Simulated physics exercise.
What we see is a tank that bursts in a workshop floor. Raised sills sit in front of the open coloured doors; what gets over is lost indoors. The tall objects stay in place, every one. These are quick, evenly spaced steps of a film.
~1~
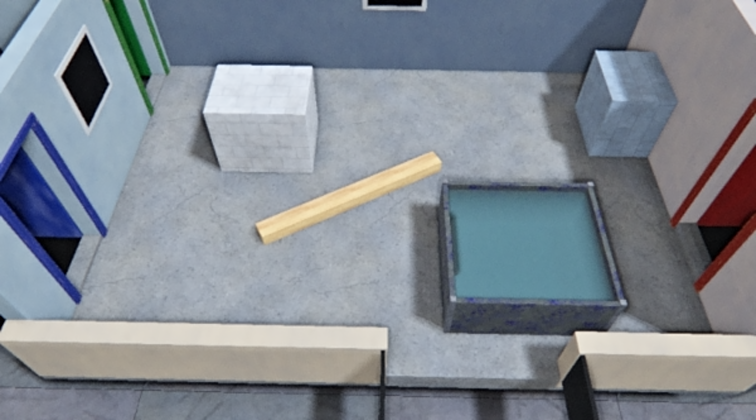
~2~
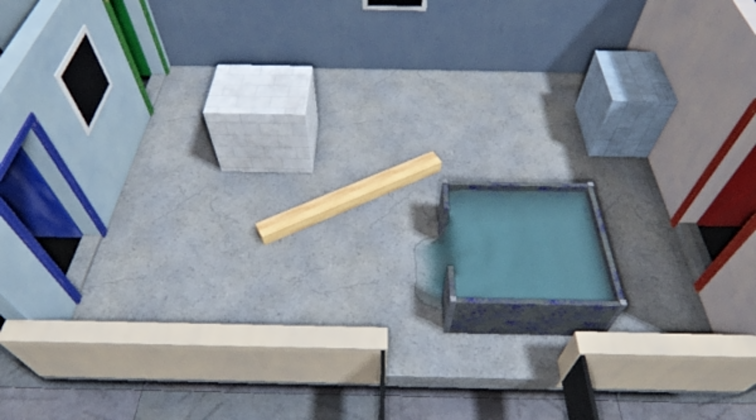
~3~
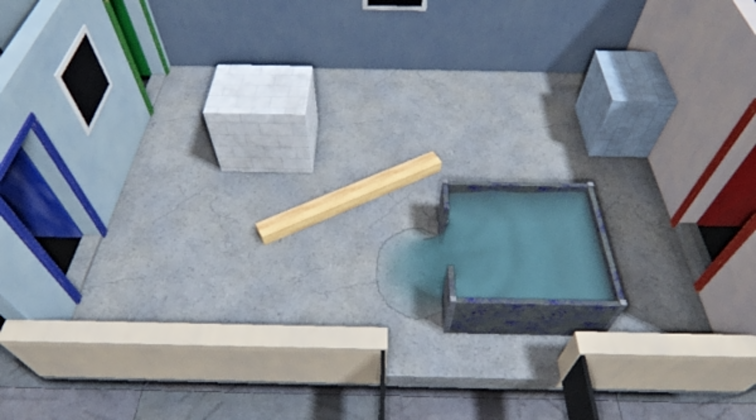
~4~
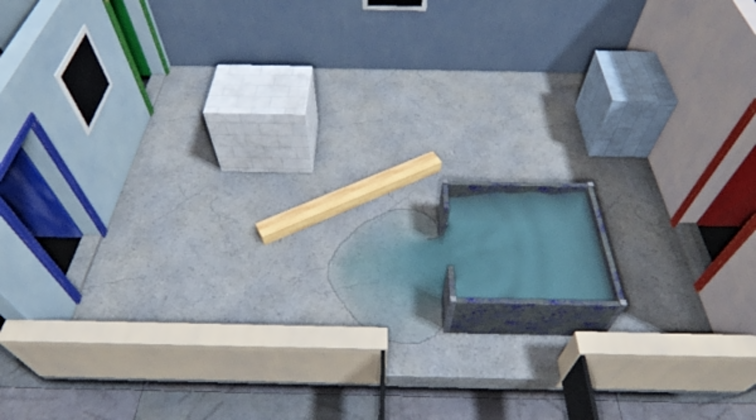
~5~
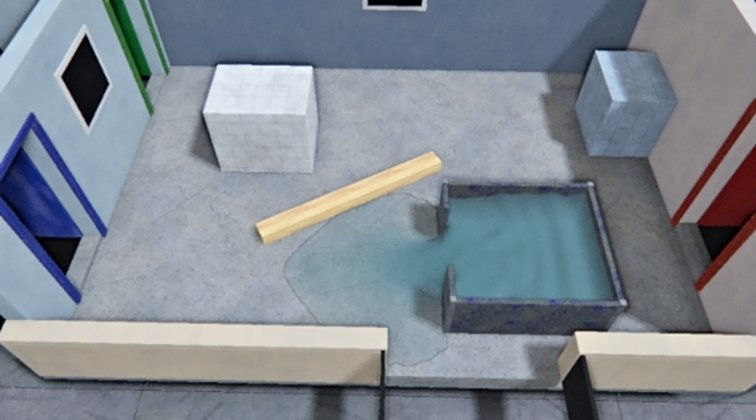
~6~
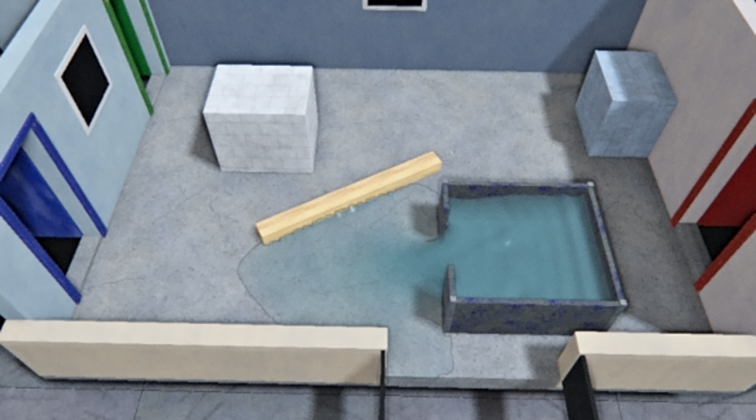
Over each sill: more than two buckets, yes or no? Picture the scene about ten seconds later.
Red door: No, not more; blue door: Yes, more; green door: Yes, more.
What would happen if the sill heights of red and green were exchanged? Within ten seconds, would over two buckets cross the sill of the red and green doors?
Result - red door never crosses the line, green door never crosses the line.
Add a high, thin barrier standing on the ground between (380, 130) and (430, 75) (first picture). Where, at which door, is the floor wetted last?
I'd name the one in red.
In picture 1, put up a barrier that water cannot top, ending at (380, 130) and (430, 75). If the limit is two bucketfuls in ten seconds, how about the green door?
The green one exceeds the threshold.
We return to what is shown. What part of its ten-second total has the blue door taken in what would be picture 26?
By then roughly 40 percent of the ten-second total is in.
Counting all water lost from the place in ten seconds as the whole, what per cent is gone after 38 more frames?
My reading is about 65 per cent.
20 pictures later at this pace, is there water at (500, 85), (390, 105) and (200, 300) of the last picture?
Taking them as listed, they are spared, spared and waterlogged.
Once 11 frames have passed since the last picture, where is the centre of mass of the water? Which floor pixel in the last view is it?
The balance point is around (399, 277).
A moment on, water covers 25 % of the floor; the red door not reached, the blue door wet at the sill, nothing in, the green door not reached.
Next, water covers 30 % of the floor; the red door not reached, the blue door over two buckets in, the green door not reached.
Then, water covers 35 % of the floor; the red door not reached, the blue door far over two buckets in, the green door not reached.
Later, water covers 55 % of the floor; the red door not reached, the blue door far over two buckets in, the green door under two buckets in.
In the end, water covers 85 % of the floor; the red door wet at the sill, nothing in, the blue door far over two buckets in, the green door far over two buckets in.
